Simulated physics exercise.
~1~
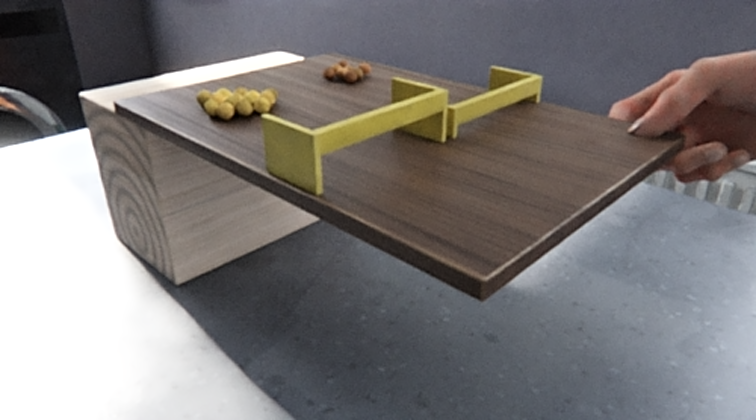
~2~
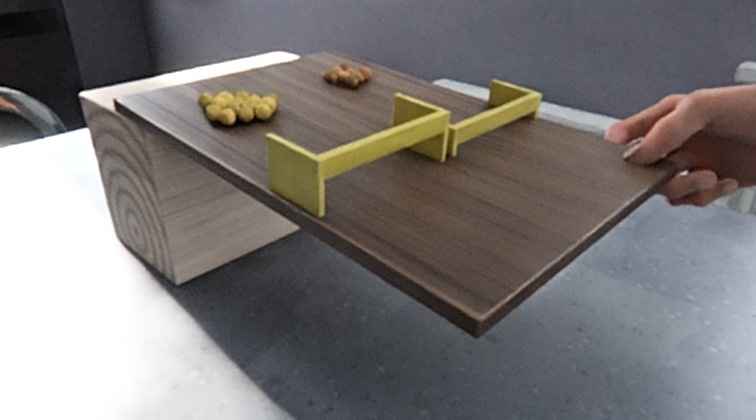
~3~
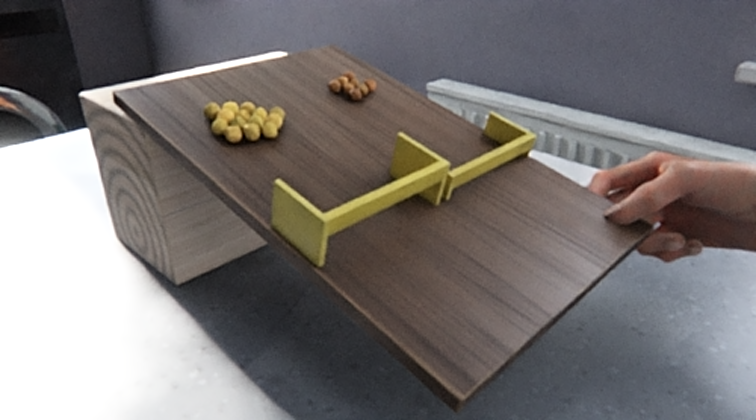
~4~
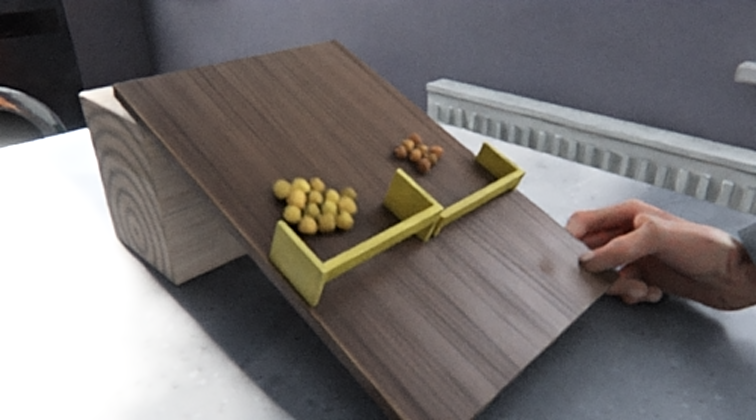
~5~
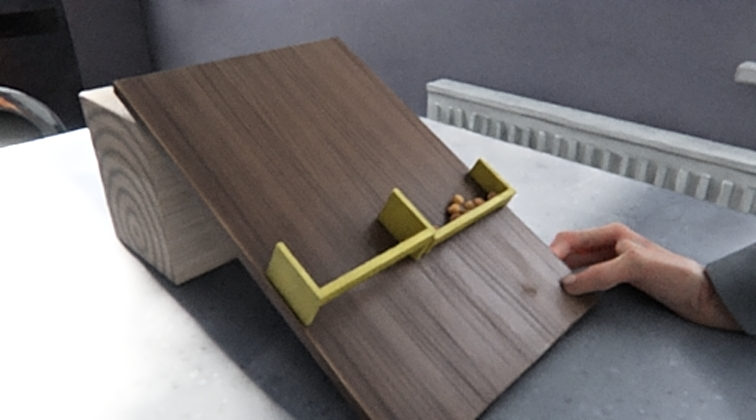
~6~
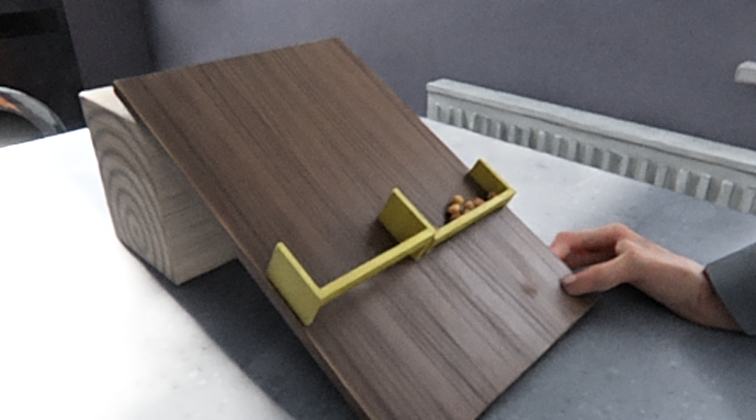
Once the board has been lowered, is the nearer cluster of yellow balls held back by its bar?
No, the yellow balls pass beneath the nearer bar and are gone from view. Only the orange-brown ones farther back end up lodged against their bar.
